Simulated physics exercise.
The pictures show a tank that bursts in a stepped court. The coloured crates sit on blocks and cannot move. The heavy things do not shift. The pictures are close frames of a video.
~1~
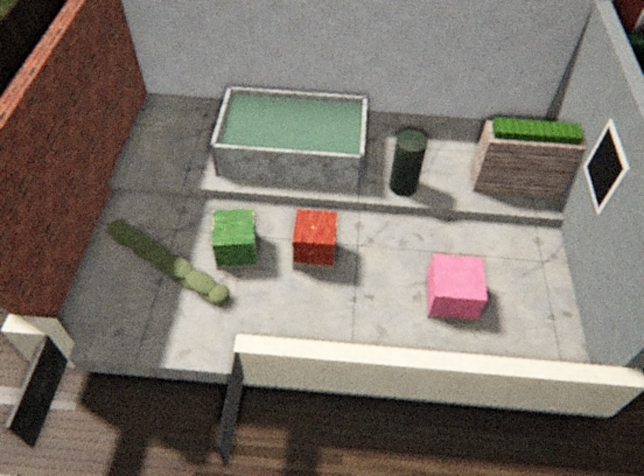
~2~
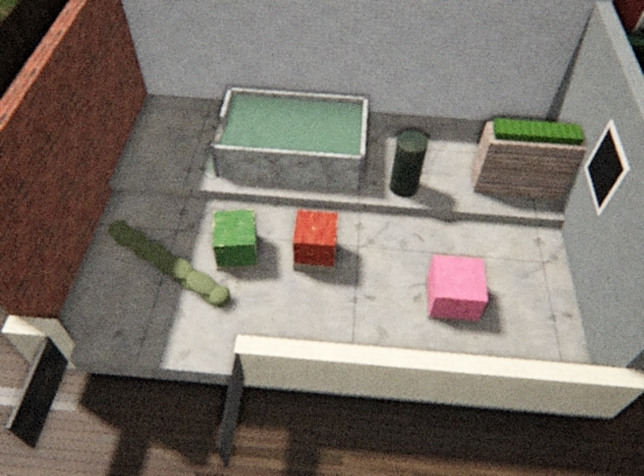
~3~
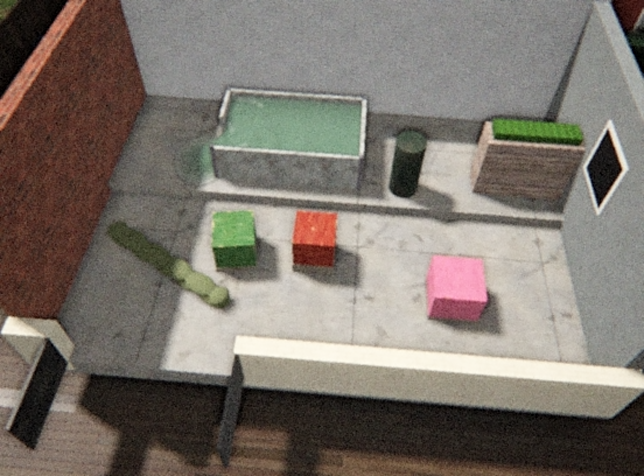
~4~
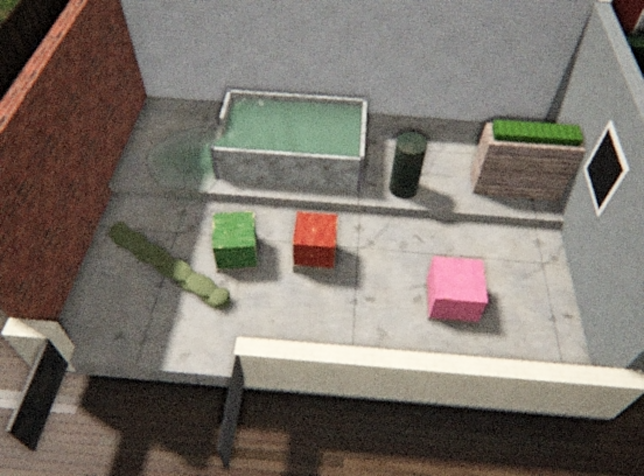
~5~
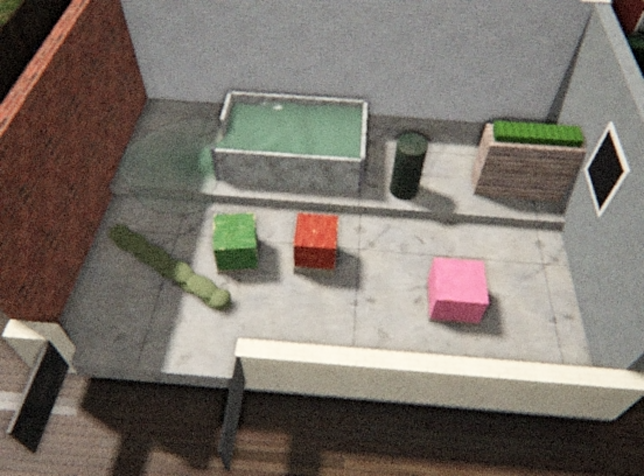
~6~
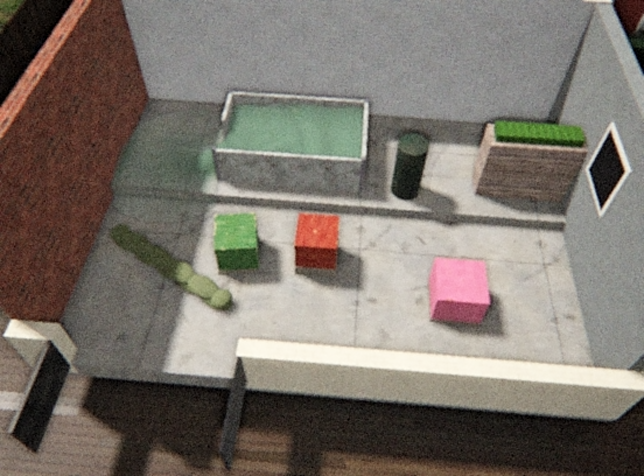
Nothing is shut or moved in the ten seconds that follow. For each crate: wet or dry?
In the end: The pink crate stays dry; the red crate stays dry; the green crate gets wet.
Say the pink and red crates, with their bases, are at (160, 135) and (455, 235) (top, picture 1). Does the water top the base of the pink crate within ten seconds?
Then: Pink crate is wetted.
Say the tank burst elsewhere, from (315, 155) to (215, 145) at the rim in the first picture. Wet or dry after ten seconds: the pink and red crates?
One by one: The pink one is soaked, the red one is soaked.
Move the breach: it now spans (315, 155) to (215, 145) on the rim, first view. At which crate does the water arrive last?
Last comes the crate marked pink.
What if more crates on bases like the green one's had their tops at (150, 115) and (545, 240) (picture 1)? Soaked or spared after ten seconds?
In that order: Is soaked, keeps dry.
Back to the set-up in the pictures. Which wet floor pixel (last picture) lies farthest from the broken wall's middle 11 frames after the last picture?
At about (51, 345).
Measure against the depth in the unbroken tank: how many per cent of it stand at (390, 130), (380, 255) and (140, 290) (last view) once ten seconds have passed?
In that order: 4, 2 and 2 per cent.
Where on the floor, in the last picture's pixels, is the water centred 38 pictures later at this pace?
Close to (251, 173).
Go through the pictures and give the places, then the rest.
In the first frame, the open tank at (292, 124) is whole and still.
In the second frame, the front is at a hidden place, out from the gap at (223, 150).
In the third frame, the front is at (181, 151), out from the gap at (222, 153).
In the fourth frame, water pours out at (223, 155) and has run to (155, 150).
In the fifth frame, water pours out at (223, 156) and has run to (120, 163).
In the sixth frame, water pours out at (224, 156) and has run to (113, 199).
A moment on, water covers 15 % of the floor; the pink crate not reached, the red crate not reached, the green crate not reached.
Next, water covers 25 % of the floor; the pink crate not reached, the red crate not reached, the green crate not reached.
Then, water covers 35 % of the floor; the pink crate not reached, the red crate not reached, the green crate water round its plinth.
Later, water covers 55 % of the floor; the pink crate not reached, the red crate water round its plinth, the green crate water round its plinth.
In the end, water covers 80 % of the floor; the pink crate stayed above the water, the red crate stayed above the water, the green crate was topped.
